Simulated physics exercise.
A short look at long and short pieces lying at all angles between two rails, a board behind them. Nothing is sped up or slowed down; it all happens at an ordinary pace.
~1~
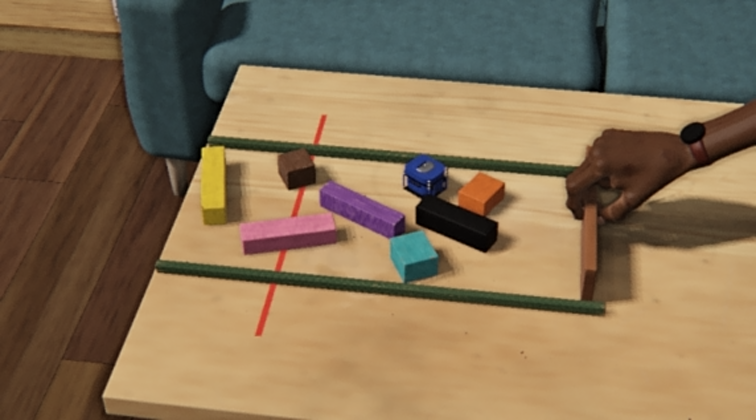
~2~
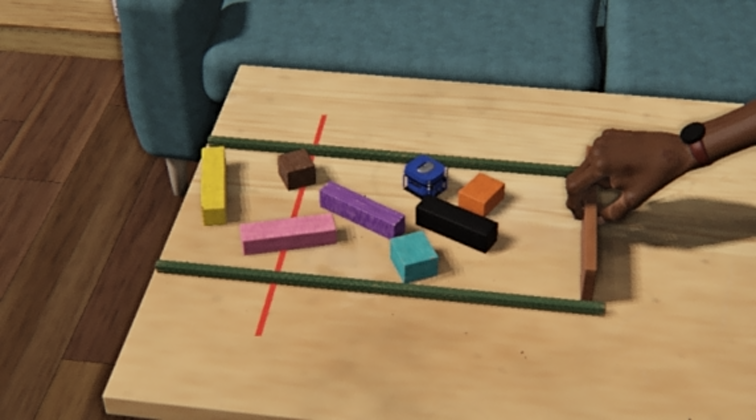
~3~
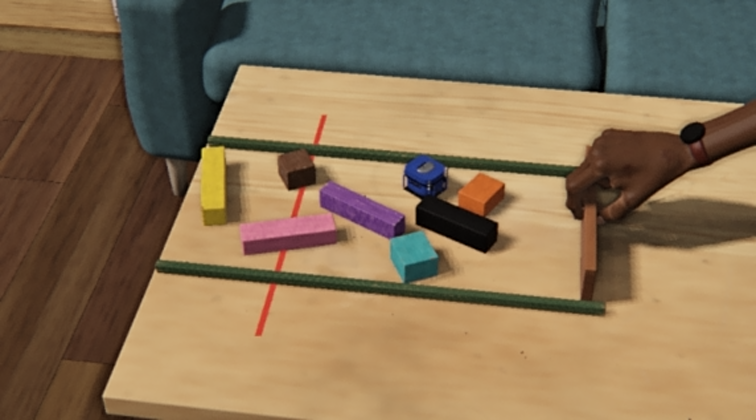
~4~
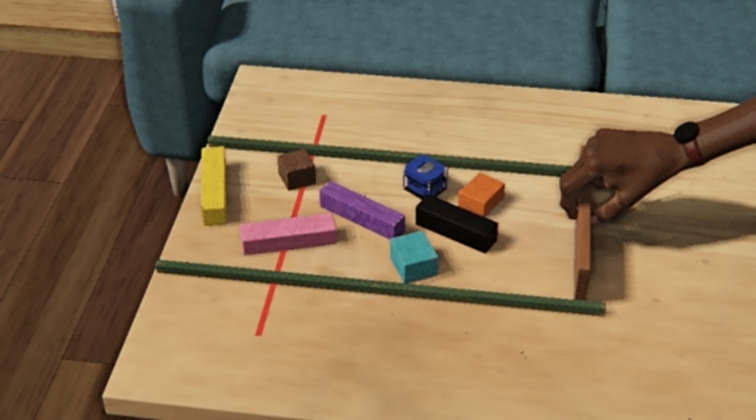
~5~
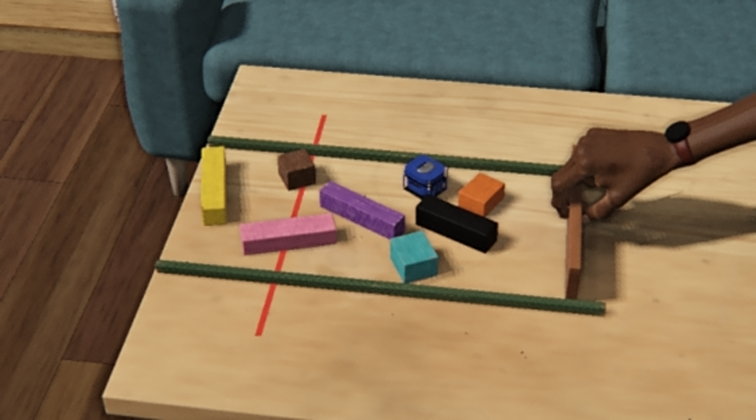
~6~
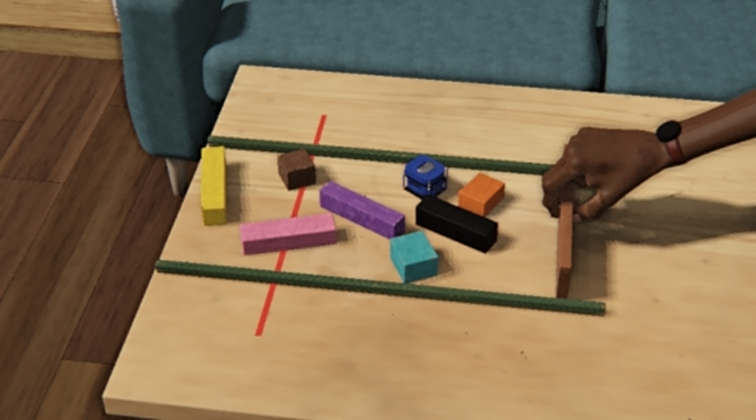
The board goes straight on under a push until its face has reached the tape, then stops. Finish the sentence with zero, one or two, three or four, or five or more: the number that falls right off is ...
The number that falls right off is zero.
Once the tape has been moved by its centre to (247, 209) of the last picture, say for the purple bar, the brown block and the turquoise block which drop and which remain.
The purple bar stays put; the brown block stays put; and the turquoise block stays put.
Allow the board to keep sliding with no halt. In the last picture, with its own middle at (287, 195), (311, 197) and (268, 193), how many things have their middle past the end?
Over the end: 0, 0, 1.
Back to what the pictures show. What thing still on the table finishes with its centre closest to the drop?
The yellow bar is foremost.
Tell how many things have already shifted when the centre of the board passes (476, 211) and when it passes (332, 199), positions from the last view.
That gives 2 for the first and 7 for the second.
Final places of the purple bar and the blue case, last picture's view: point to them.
You'll see the purple bar at (249, 211), with the blue case at (295, 154).
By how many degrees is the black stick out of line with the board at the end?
Roughly 45° out of line.
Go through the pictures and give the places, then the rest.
Yellow bar (214, 185); brown block (297, 170); pink bar (288, 234); board (589, 222); tape (295, 213), in the first frame.
Brown block (297, 170); turquoise block (414, 257), in the second frame.
Pink bar (288, 234); black stick (456, 224), in the third frame.
Yellow bar (214, 186); orange block (482, 195), in the fourth frame.
Brown block (297, 170); board (574, 220), in the fifth frame.
Yellow bar (214, 186); brown block (297, 170); pink bar (288, 234); board (565, 219); tape (295, 213), in the sixth frame.
A little later, none off yet; yellow bar at rest near (214, 186); brown block at rest near (297, 170); pink bar at rest near (288, 234).
When it is over, the number that fall off is zero.
